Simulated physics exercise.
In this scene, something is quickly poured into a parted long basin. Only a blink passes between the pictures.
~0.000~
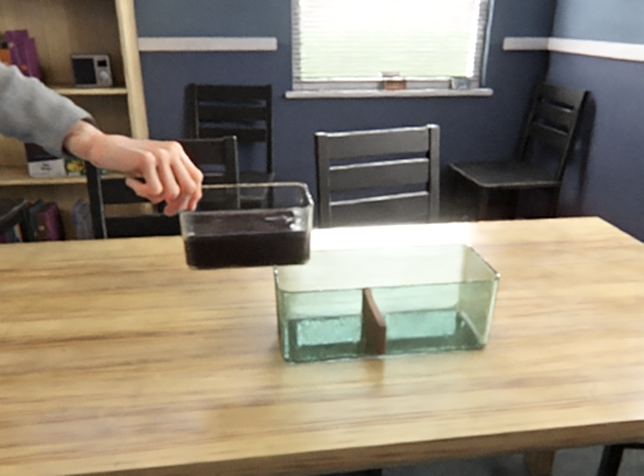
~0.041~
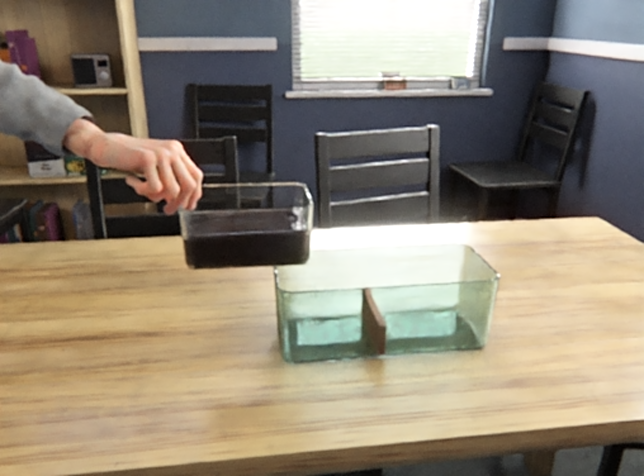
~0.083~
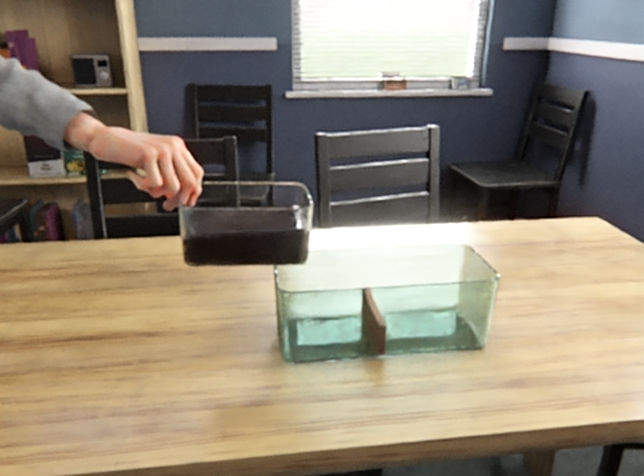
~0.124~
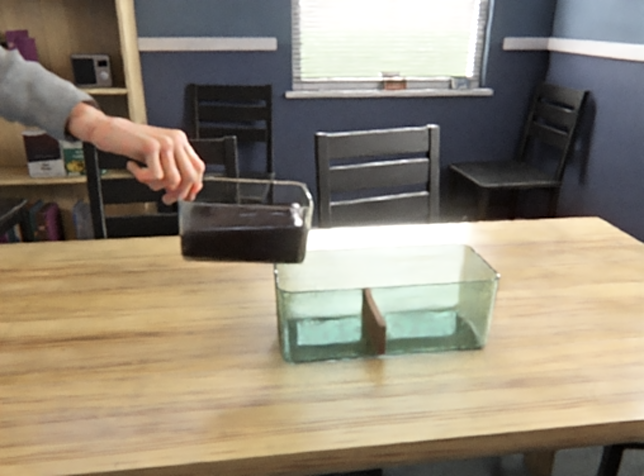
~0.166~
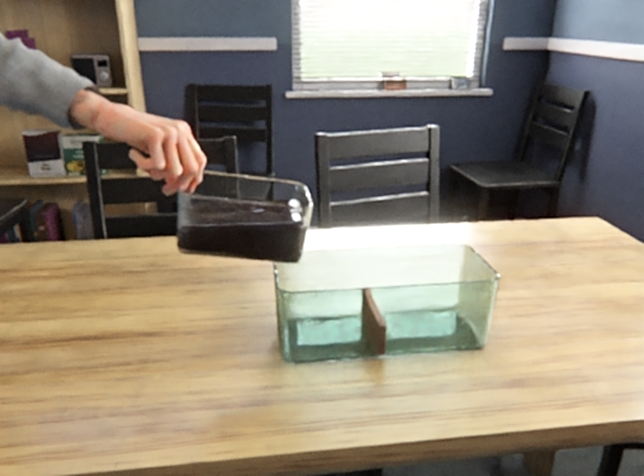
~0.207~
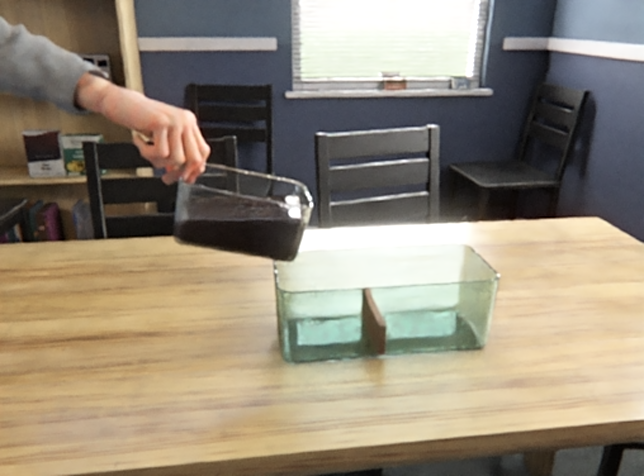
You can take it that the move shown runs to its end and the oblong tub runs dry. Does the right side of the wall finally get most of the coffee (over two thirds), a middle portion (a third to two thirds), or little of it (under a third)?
It gets a middle portion.
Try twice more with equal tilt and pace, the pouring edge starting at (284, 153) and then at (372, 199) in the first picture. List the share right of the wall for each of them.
The first start yields 45 per cent, the second 85 per cent.
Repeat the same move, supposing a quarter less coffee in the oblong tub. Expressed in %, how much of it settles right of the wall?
Near 50 %.
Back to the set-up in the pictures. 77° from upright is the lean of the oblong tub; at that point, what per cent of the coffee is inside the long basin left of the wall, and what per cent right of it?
Left 0 %, right 0 %.
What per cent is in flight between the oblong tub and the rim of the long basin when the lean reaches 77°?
35 %.
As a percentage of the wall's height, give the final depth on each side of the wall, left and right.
Left: 30 %. Right: 50 %.
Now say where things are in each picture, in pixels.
In the first picture, tilt 0°; pouring edge (308, 196); surface from (188, 223) to (306, 218); the long basin's rim runs from (276, 273) to (484, 261); the wall's top is at (373, 305).
In the second picture, tilt 1°; pouring edge (308, 196); surface from (188, 223) to (306, 218).
In the third picture, tilt 2°; pouring edge (308, 196); surface from (187, 222) to (304, 216).
In the fourth picture, tilt 5°; pouring edge (308, 197); surface from (185, 218) to (303, 213).
In the fifth picture, tilt 9°; pouring edge (308, 197); surface from (183, 214) to (303, 211).
In the sixth picture, tilt 14°; pouring edge (308, 197); surface from (180, 208) to (302, 206).
By 0.57 s the tilt is 77° and 61 per cent is still to pour, 2 is left of the wall and 0 right of it.
By 0.83 s the tilt is 109° and 9 per cent is still to pour, 12 is left of the wall and 61 right of it.
By 1.11 s the tilt is 111° and 0 per cent is still to pour, 32 is left of the wall and 58 right of it.
By 1.41 s the tilt is 111° and 0 per cent is still to pour, 33 is left of the wall and 58 right of it.
At rest 33 per cent lies left of the wall, 58 right of it and 8 outside.
